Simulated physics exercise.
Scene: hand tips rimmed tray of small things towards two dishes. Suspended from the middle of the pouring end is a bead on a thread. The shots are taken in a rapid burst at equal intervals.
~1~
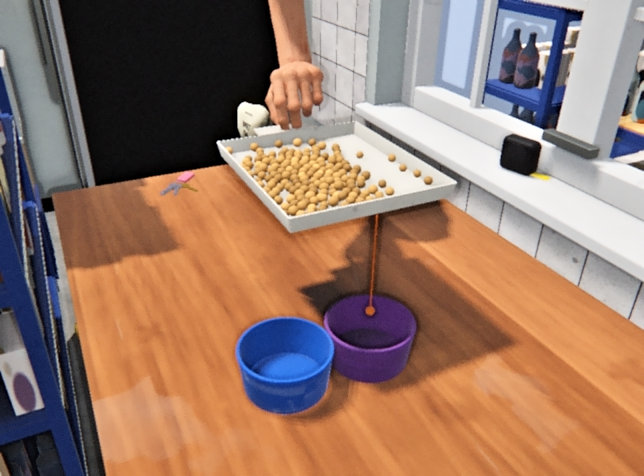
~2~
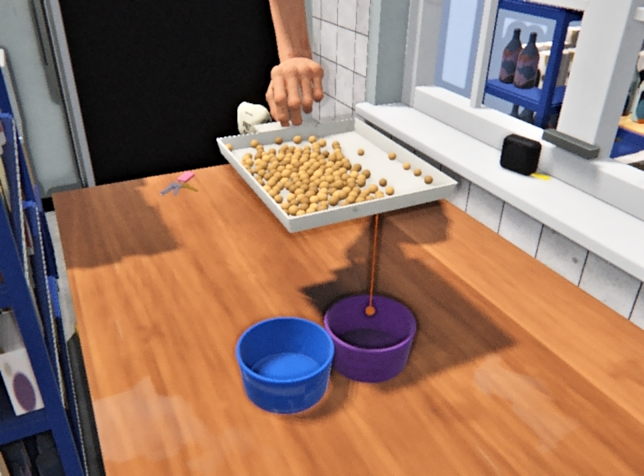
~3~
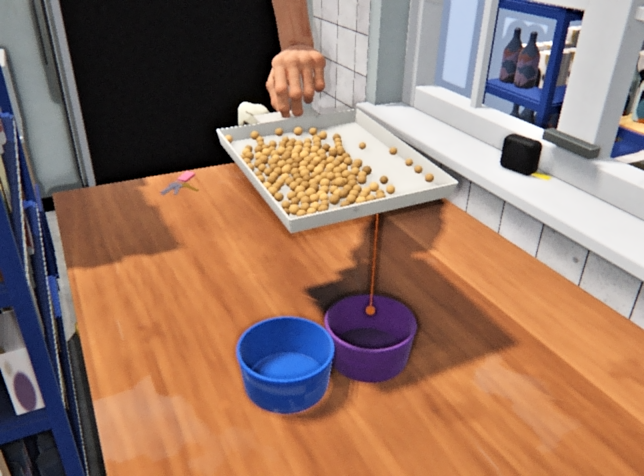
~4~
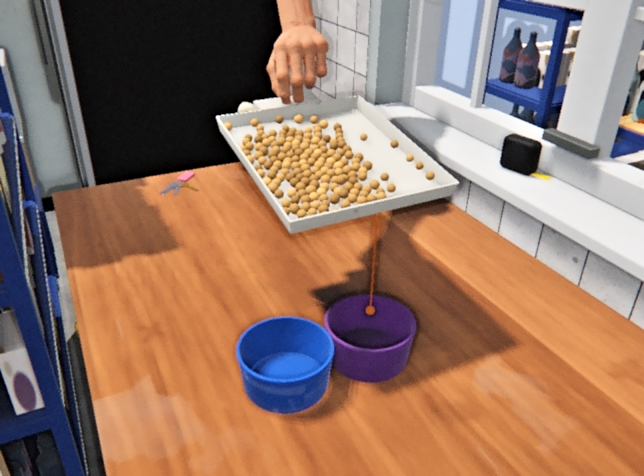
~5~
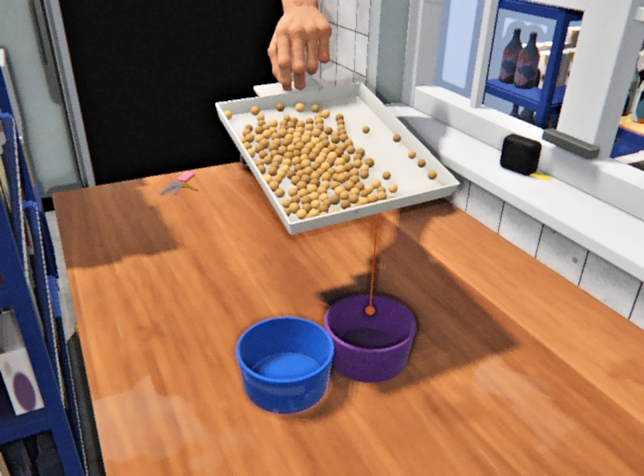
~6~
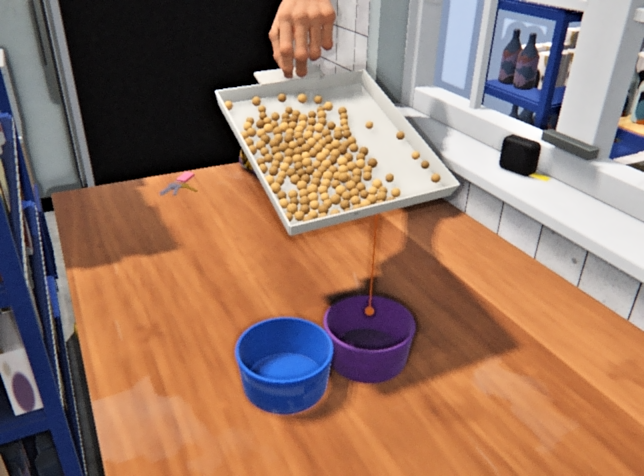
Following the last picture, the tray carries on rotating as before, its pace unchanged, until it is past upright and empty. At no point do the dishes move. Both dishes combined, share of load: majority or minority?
Minority.
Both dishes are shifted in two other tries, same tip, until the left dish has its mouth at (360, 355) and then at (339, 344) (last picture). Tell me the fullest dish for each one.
Trial one goes to the one to the left, trial two to the one to the left.
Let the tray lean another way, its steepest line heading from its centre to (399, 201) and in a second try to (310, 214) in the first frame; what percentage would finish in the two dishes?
Near 0 % and 90 %.
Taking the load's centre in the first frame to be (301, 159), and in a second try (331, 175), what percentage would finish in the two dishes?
In order, about 20 and 10 in a hundred.
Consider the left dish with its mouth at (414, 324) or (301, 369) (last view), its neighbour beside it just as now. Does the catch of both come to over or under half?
Together the dishes get less than a half first, then beyond half.
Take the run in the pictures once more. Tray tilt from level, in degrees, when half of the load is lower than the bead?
It has tipped about 100 degrees.
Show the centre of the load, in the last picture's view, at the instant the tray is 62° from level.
I'd mark the middle close to (351, 188).
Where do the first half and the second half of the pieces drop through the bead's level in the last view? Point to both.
Close to (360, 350), then close to (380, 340).
Shortly afterwards, tray tipped steeply; all but a few on the tray; only a few in the left dish; a little in the air.
Next, tray tipped right over; near a quarter on the tray; a little in the left dish; only a few in the right dish; near a third outside both; near a third in the air.
Some moments later, tray tipped past a quarter turn; a little in the left dish; a little in the right dish; the bulk outside both.
In the end, tray tipped past a quarter turn; a little in the left dish; a little in the right dish; the bulk outside both.
